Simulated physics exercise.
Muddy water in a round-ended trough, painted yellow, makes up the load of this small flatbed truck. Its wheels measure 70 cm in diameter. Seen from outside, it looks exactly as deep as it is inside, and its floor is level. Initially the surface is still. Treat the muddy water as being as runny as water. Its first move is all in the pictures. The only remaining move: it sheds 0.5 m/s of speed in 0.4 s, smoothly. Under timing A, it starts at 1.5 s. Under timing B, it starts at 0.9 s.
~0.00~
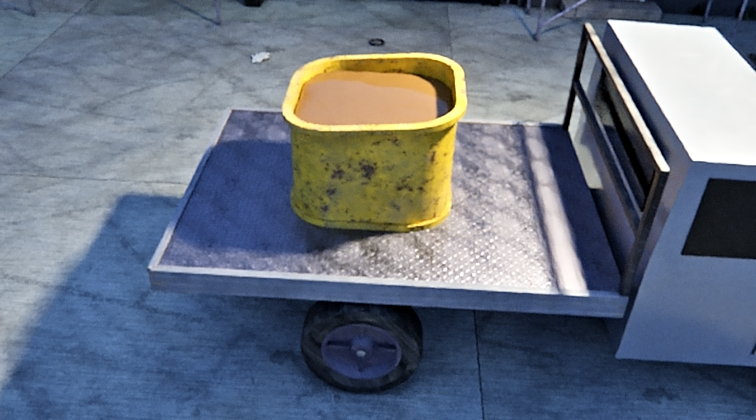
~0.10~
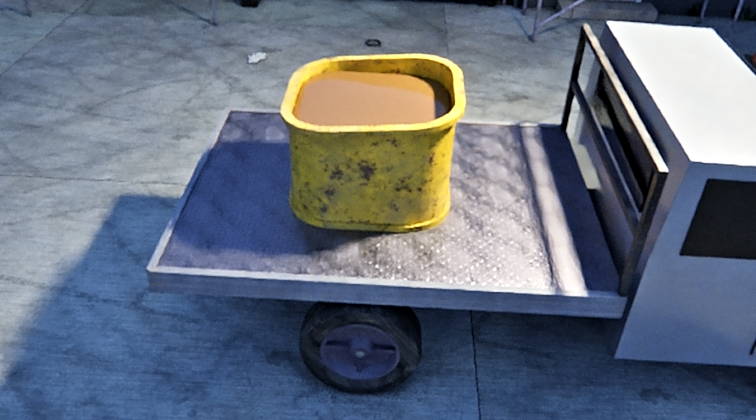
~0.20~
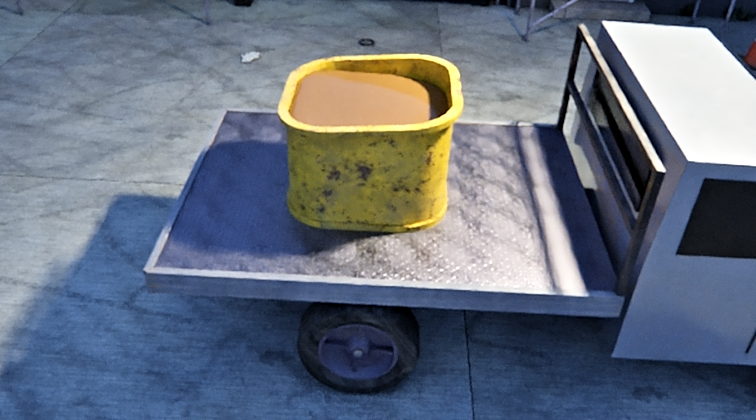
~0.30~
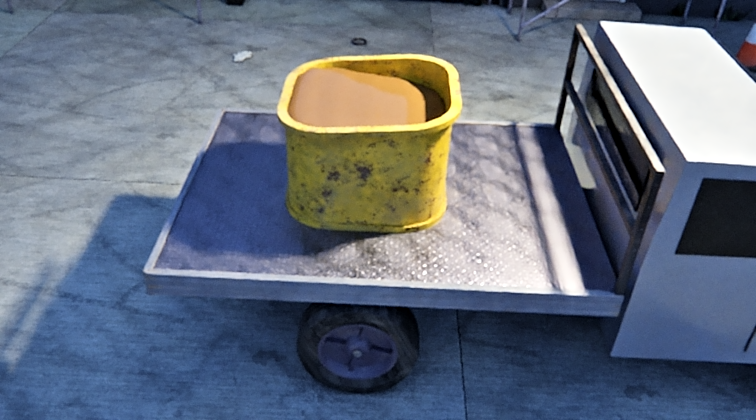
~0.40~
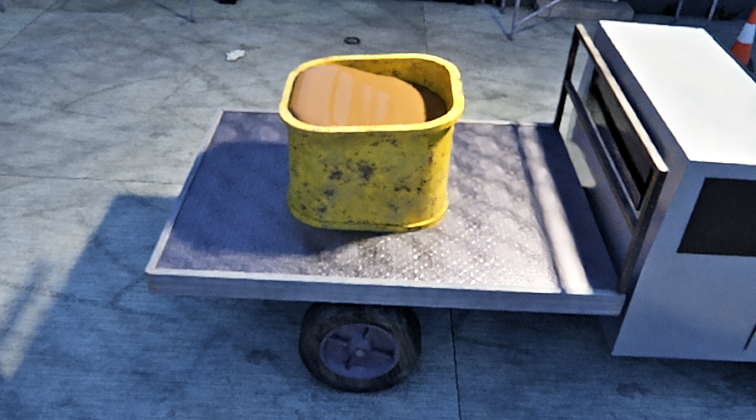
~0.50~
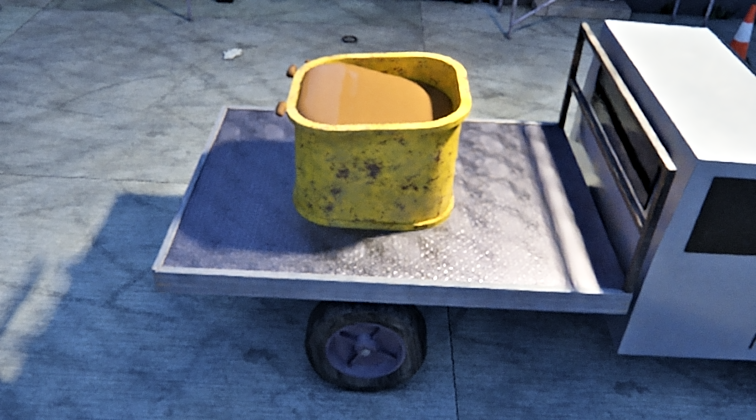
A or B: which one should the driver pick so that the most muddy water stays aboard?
I would pick B.
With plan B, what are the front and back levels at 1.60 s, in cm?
The front reads 50 cm and the back 58 cm.
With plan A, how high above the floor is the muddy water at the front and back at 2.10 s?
Front 66 cm, back 42 cm.
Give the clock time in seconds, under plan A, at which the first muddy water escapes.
I'd put it close to 2.3 seconds.
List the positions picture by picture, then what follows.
The muddy water reaches (431, 83) at the front end; it reaches (325, 77) at the back end; no slope yet; the front is on the right, levels are read along the far wall; a wheel hub at (361, 358), in the first frame.
The muddy water reaches (430, 84) at the front end; it reaches (323, 78) at the back end; no slope yet, in the second frame.
The muddy water reaches (427, 85) at the front end; it reaches (320, 78) at the back end; hardly any slope, in the third frame.
The muddy water reaches (425, 91) at the front end; it reaches (318, 71) at the back end; it is heaped 9° towards the back, in the fourth frame.
The muddy water reaches (425, 94) at the front end; it reaches (320, 67) at the back end; it is heaped 13° towards the back, in the fifth frame.
The muddy water reaches (431, 93) at the front end; it reaches (326, 65) at the back end; it is heaped 13° towards the back; a wheel hub at (366, 357), in the sixth frame.
For plan A, At 2.10 s it stands 41 cm high behind and 65 cm in front; all of it is still inside.
For plan A, At 4.89 s 3 per cent has gone over the back, 13 of 379 litres.
For plan B, At 1.60 s it stands 58 cm high behind and 50 cm in front; all of it is still inside.
For plan B, At 4.28 s 1 per cent has gone over the back, 4 of 379 litres.
